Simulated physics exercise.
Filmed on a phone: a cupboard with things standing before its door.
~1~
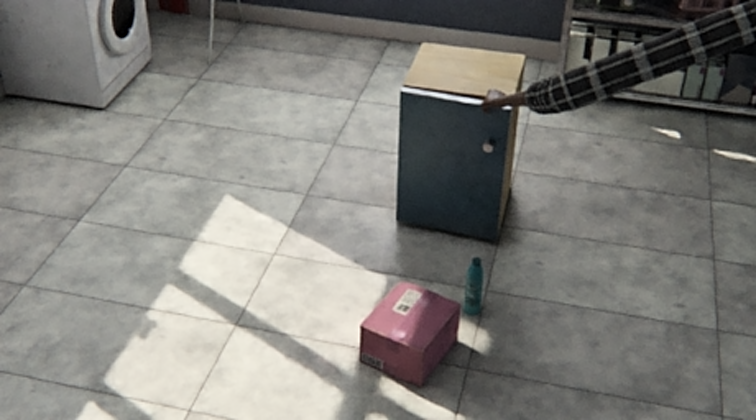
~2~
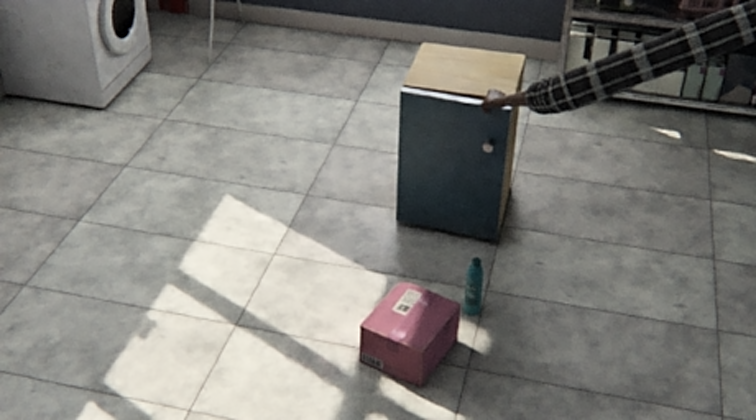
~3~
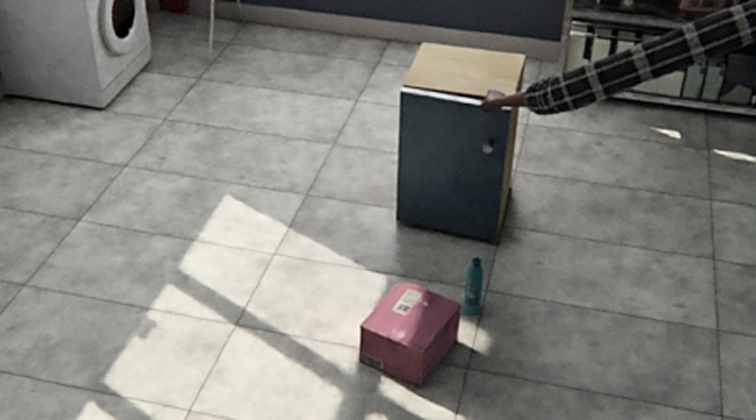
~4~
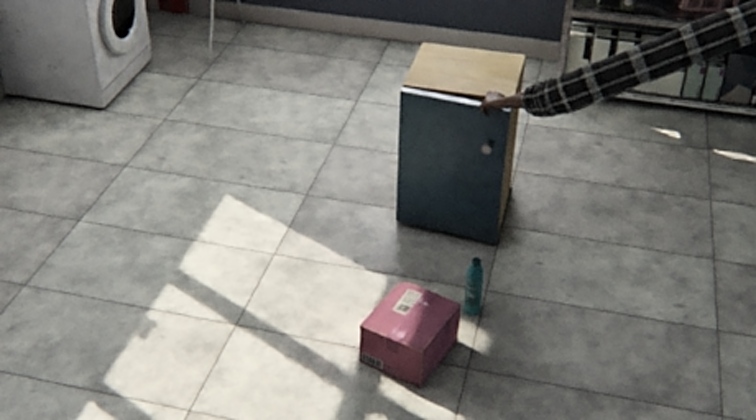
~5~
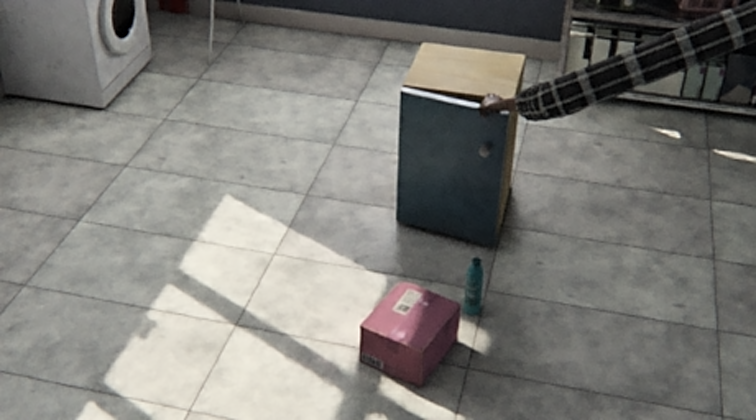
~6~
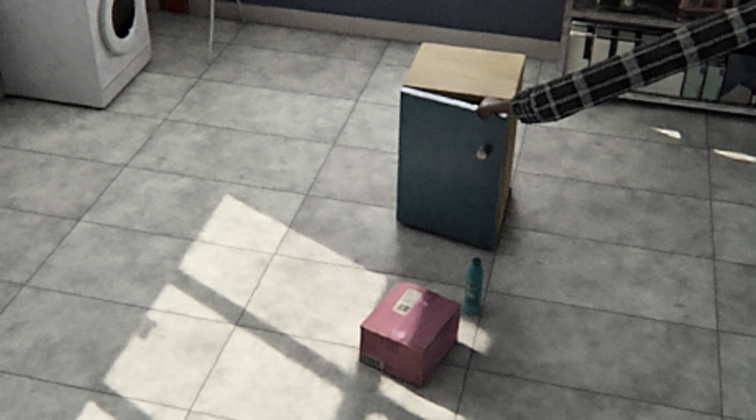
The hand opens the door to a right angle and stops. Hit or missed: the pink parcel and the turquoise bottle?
In the end the pink parcel remains where it is; the turquoise bottle remains where it is.
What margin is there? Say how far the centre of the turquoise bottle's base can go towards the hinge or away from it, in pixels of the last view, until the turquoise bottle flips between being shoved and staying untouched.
About 28 pixels up.
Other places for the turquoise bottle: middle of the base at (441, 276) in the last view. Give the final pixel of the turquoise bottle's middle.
About (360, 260).
Then, 1.26 s after the last picture, door 57° open; pink parcel at rest near (410, 332); turquoise bottle at rest near (474, 286).
At rest, the pink parcel escapes contact, near (410, 332); the turquoise bottle escapes contact, near (474, 286).
